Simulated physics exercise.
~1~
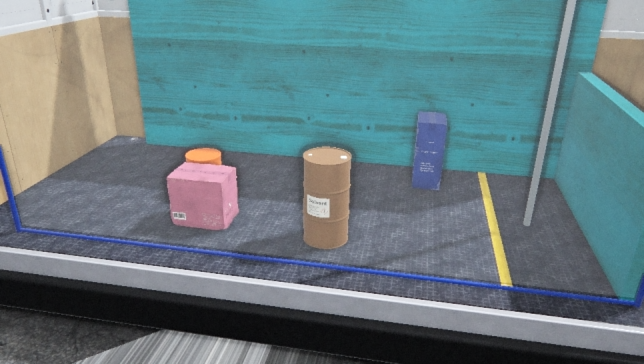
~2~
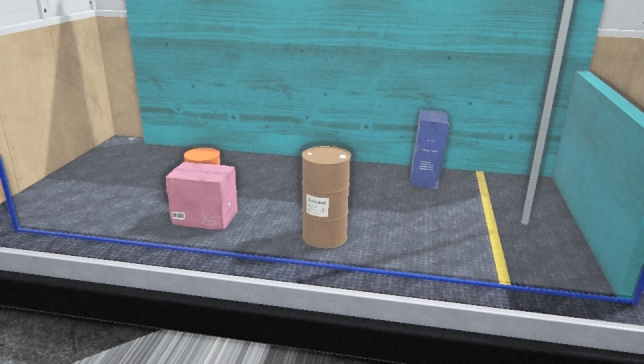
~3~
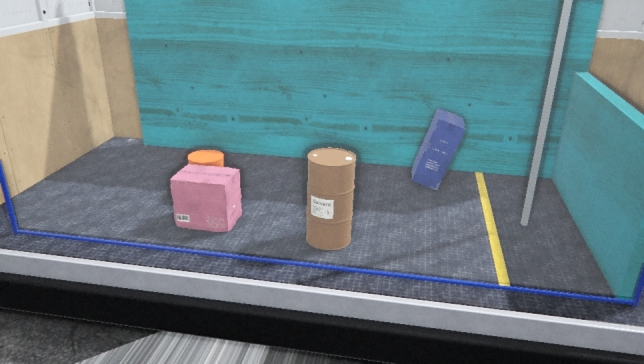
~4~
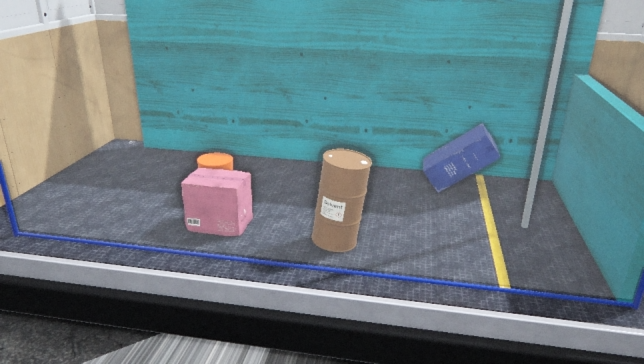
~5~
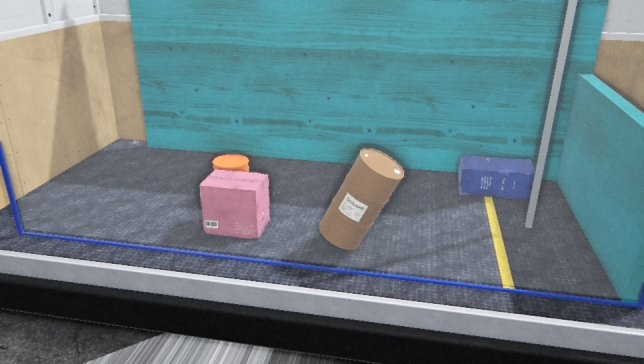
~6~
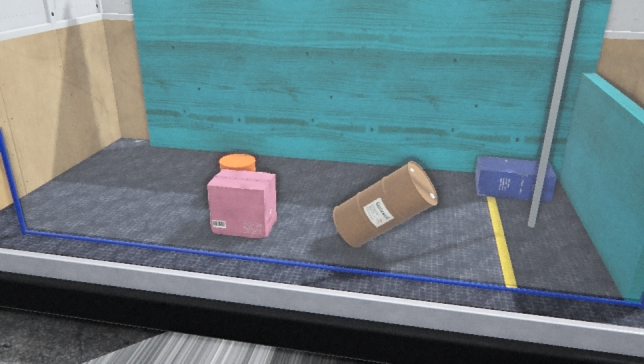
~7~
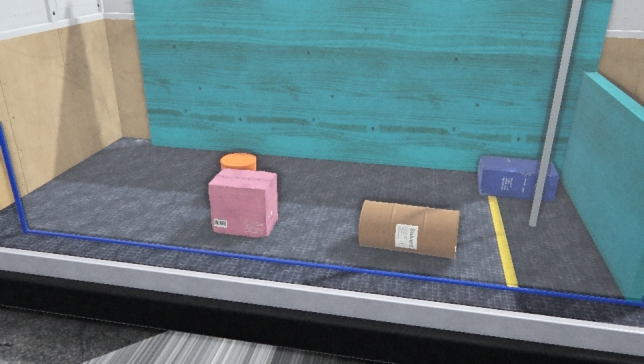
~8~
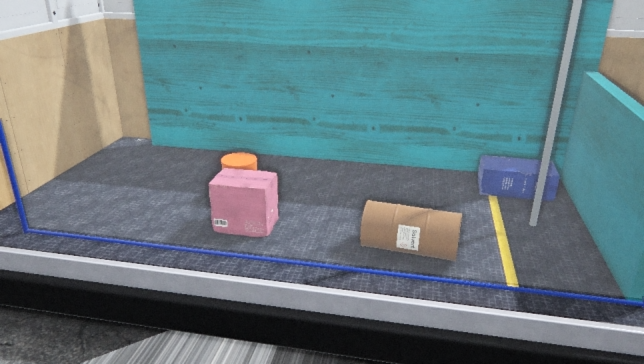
A blue tall box, a brown drum, a pink carton and an orange bucket stand on the dark floor of a van bay, seen from the open side and slightly above. The box is at the back near a yellow line and pole, the drum is in the middle, and the carton stands left, partly hiding the bucket. The blue box tips right and falls onto its side across the line, while the carton and bucket slide a little right, staying upright. The drum then leans right and topples. Finally everything rests, with the blue box past the line and the drum, carton and bucket short of it.
